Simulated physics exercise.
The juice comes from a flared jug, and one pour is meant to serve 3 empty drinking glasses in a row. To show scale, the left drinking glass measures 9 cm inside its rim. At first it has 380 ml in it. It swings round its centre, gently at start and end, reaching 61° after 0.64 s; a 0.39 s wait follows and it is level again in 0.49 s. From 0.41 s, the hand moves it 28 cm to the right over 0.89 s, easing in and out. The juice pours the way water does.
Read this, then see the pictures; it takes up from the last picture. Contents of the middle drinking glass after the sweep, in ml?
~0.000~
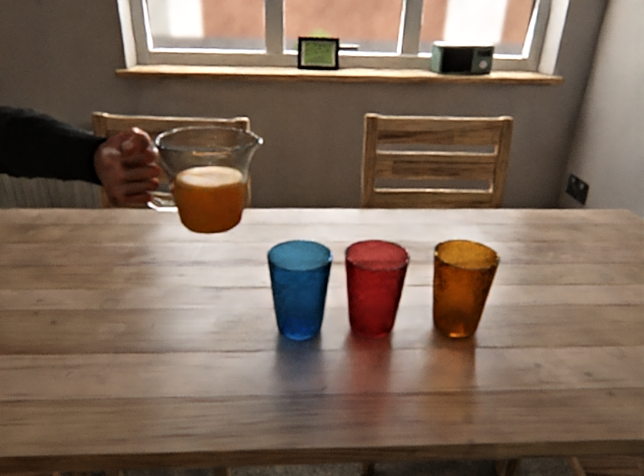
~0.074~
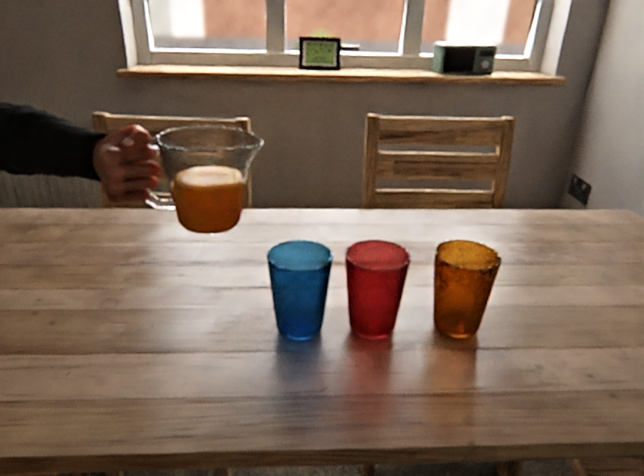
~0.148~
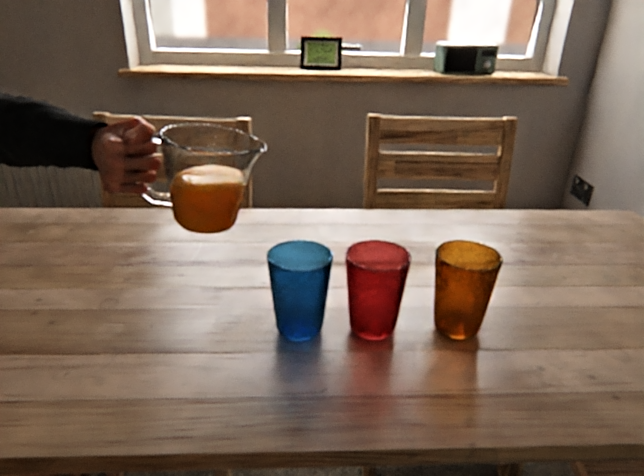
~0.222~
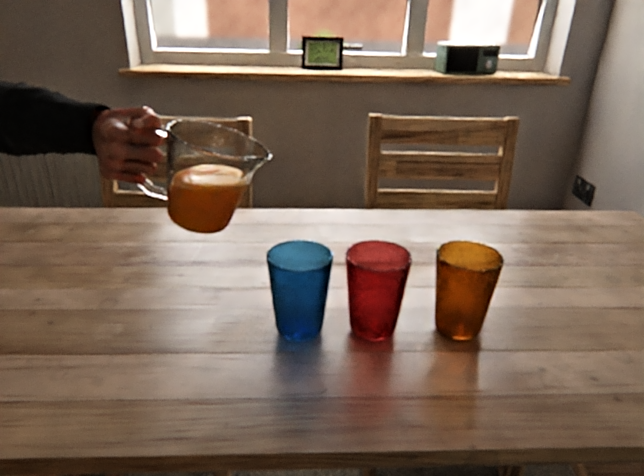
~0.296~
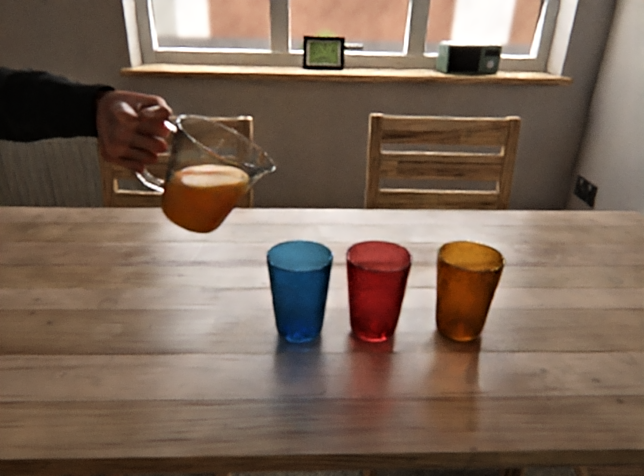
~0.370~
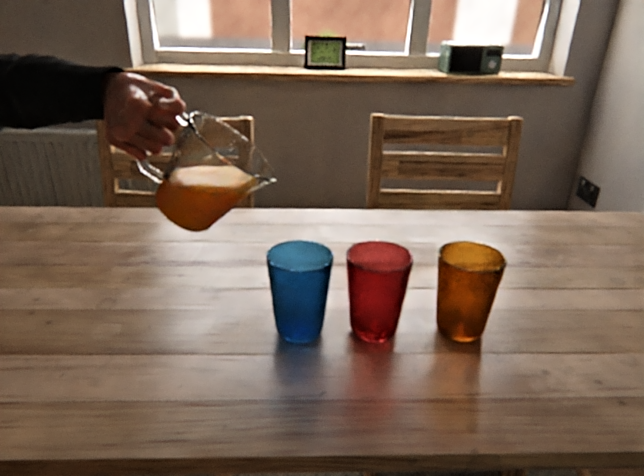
Around 25 millilitres.
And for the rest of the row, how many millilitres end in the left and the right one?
The left one ends with around 10 ml, the right one with around 70 ml.
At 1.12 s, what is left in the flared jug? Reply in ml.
I'd say some 220 ml remain at that point.
Then, 0.67 s in, the tilt is 61° and from the left they hold 5 ml, 0 ml, 0 ml, the flared jug 360 ml, and 0 ml is on the table.
Then, 0.89 s in, the tilt is 61° and from the left they hold 10 ml, 25 ml, 0 ml, the flared jug 295 ml, and 5 ml is on the table.
Then, 1.12 s in, the tilt is 56° and from the left they hold 10 ml, 25 ml, 60 ml, the flared jug 220 ml, and 30 ml is on the table.
Then, 1.37 s in, the tilt is 13° and from the left they hold 10 ml, 25 ml, 70 ml, the flared jug 195 ml, and 60 ml is on the table.
Finally, from the left they hold 10 ml, 25 ml, 70 ml, the flared jug 195 ml, and 80 ml is on the table.
